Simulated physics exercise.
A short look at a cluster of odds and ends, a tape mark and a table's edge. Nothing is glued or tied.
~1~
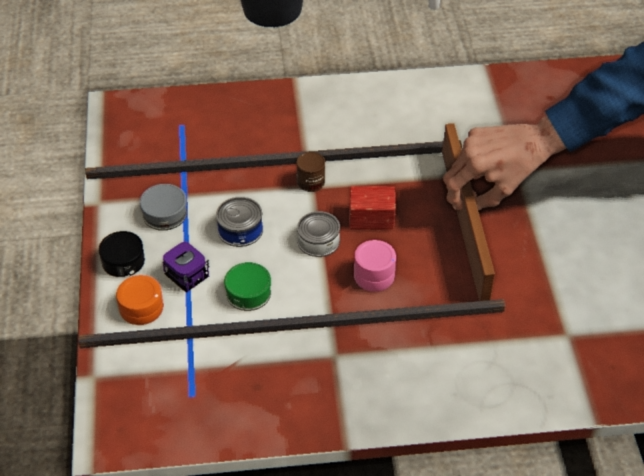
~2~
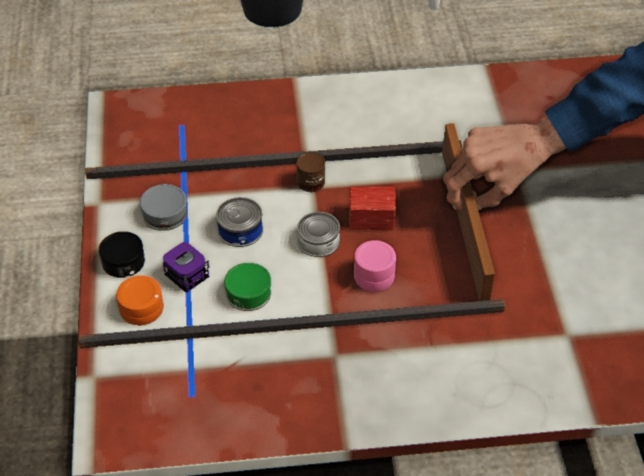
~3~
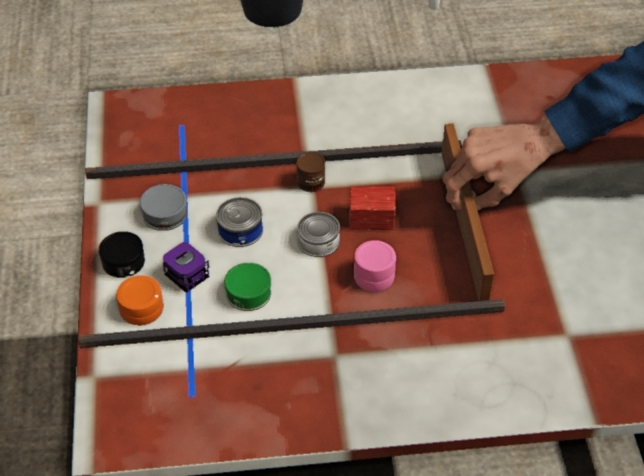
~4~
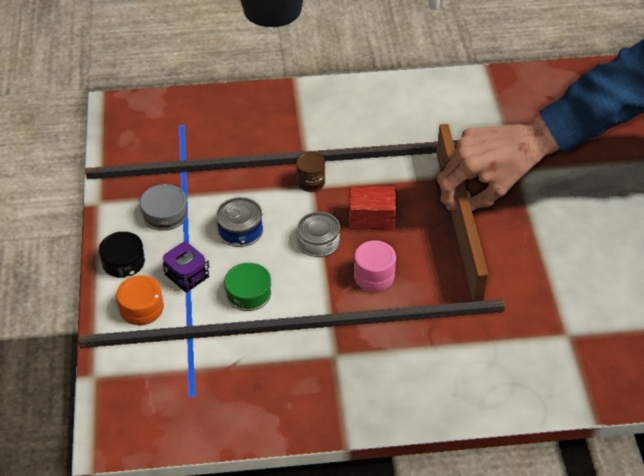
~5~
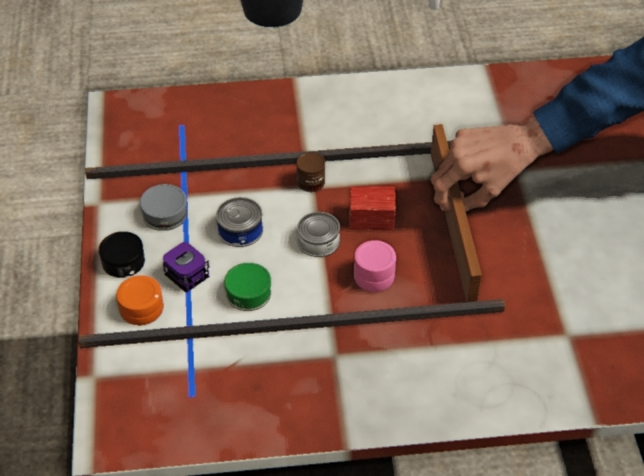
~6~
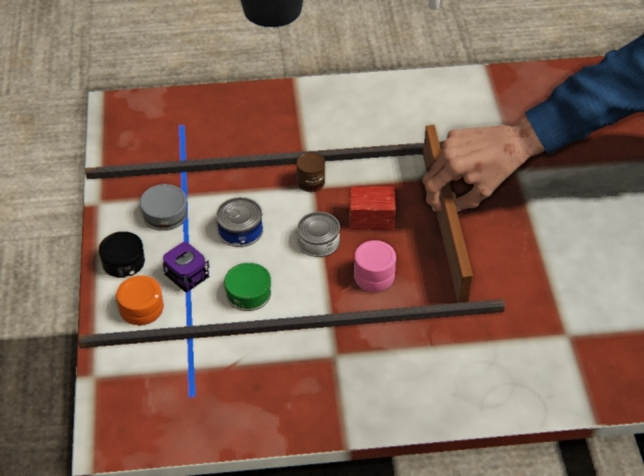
In this clip, colourful lids, tins and small blocks sit still between two dark rails on a checked surface crossed by blue tape, while a hand at the right slides a wooden board slightly left toward them.
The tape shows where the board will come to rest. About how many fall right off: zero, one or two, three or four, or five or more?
The number that fall off is zero.
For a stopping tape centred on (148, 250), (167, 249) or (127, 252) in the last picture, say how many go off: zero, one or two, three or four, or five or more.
In that order: One or two; just one or two; five or over.
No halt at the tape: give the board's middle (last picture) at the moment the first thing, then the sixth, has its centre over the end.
About (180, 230), then (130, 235).
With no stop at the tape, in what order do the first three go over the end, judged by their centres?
They are the orange lid, then the black tub, then the blue pot.
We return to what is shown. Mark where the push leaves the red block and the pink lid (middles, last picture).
The red block at (163, 225), the pink lid at (167, 285).
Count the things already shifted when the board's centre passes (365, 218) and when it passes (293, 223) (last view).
At the one place 3, at the other 6.
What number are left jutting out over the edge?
It comes to 2.
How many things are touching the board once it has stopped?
It touches 4.
Soon after, none off yet; black tub at rest near (122, 255); orange lid at rest near (140, 300); grey tin at rest near (164, 208).
At rest, the number that fall off is zero.
